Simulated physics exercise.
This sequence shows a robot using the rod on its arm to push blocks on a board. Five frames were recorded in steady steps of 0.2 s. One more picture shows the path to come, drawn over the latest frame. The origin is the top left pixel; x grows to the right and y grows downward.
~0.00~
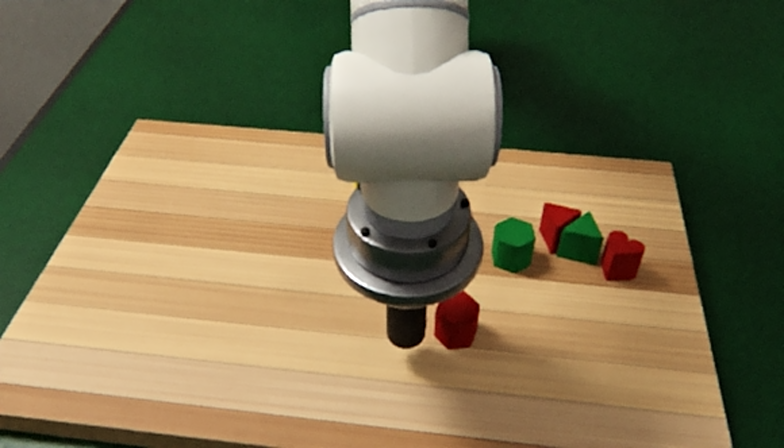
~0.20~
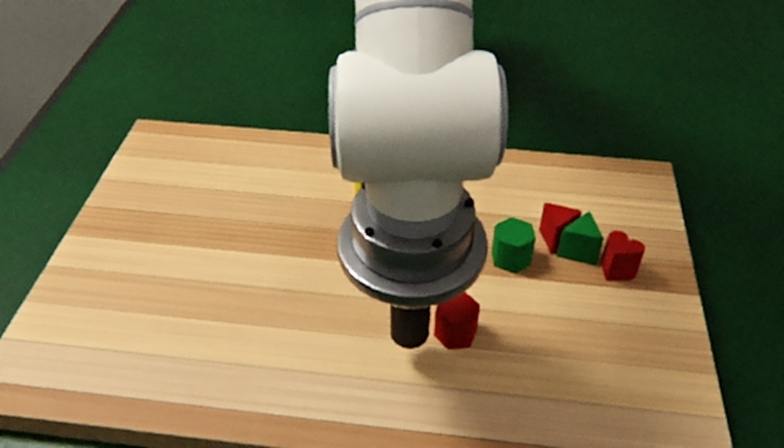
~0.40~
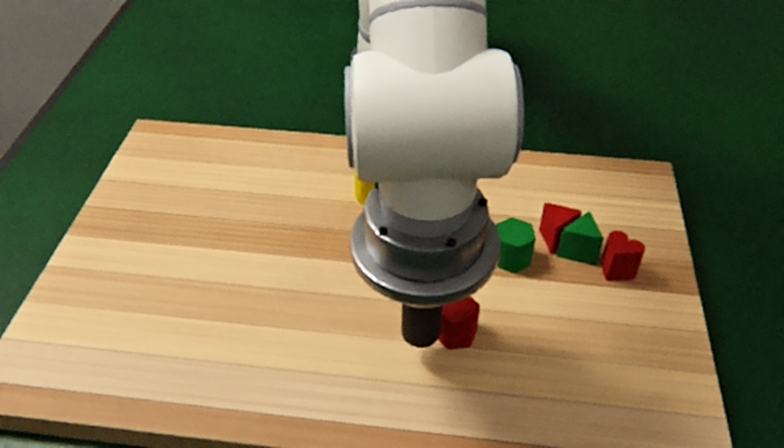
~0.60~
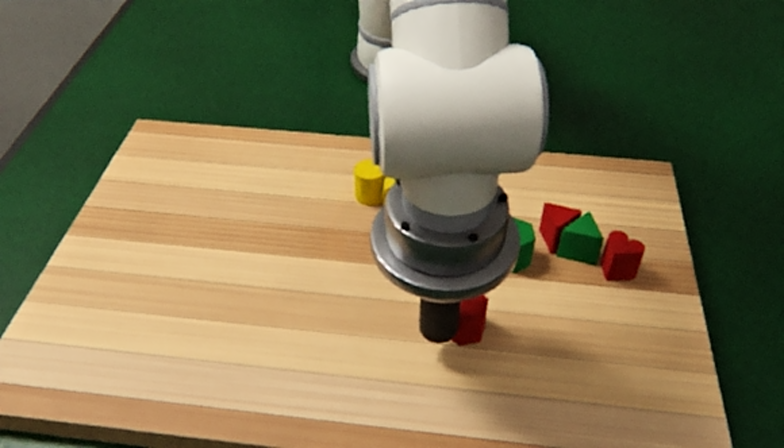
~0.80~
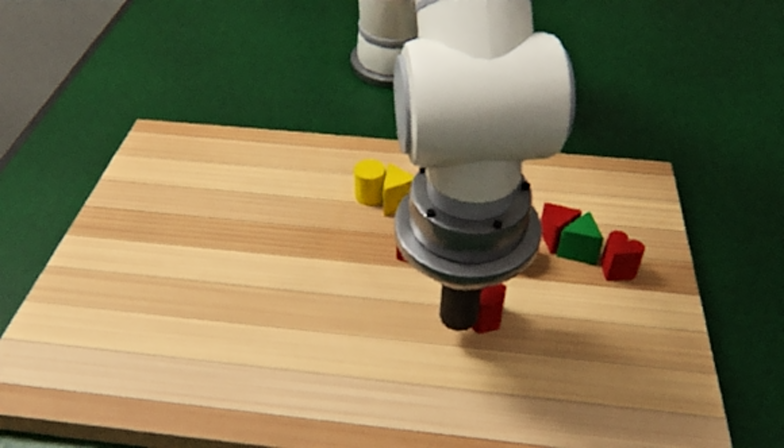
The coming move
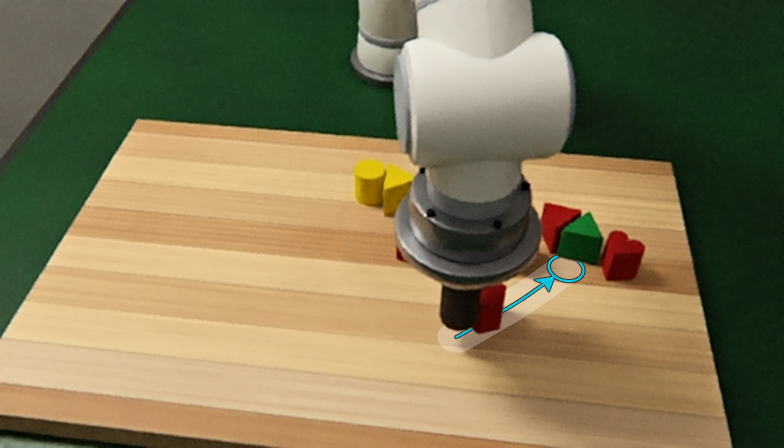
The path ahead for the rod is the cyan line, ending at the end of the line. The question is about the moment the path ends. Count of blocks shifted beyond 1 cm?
Counting only shifts above 1 cm, I get three or more blocks.
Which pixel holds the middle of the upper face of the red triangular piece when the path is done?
(566, 194)
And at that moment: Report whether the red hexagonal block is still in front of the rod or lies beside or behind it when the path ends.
Answer: Still ahead.
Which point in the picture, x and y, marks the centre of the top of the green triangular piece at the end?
The centre of its top will be at (612, 207).
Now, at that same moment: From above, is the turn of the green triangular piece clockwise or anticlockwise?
Looking down: Clockwise.
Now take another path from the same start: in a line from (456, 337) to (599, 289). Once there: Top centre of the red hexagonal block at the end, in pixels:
The red hexagonal block ends near (550, 247).
Path on the board, from (456, 337) via (516, 303), ending at (566, 268).
The first path, step by step. One third of the way, rod at (500, 295); red hexagonal block at (524, 267).
Two thirds of the way, rod at (538, 272); red hexagonal block at (559, 243), turned 15° anticlockwise.
At the end, rod at (571, 249); red hexagonal block at (588, 220), turned 25° anticlockwise; green hexagonal block in place; red triangular piece at (566, 194), turned 50° anticlockwise; green triangular piece at (612, 207), turned 40° clockwise.
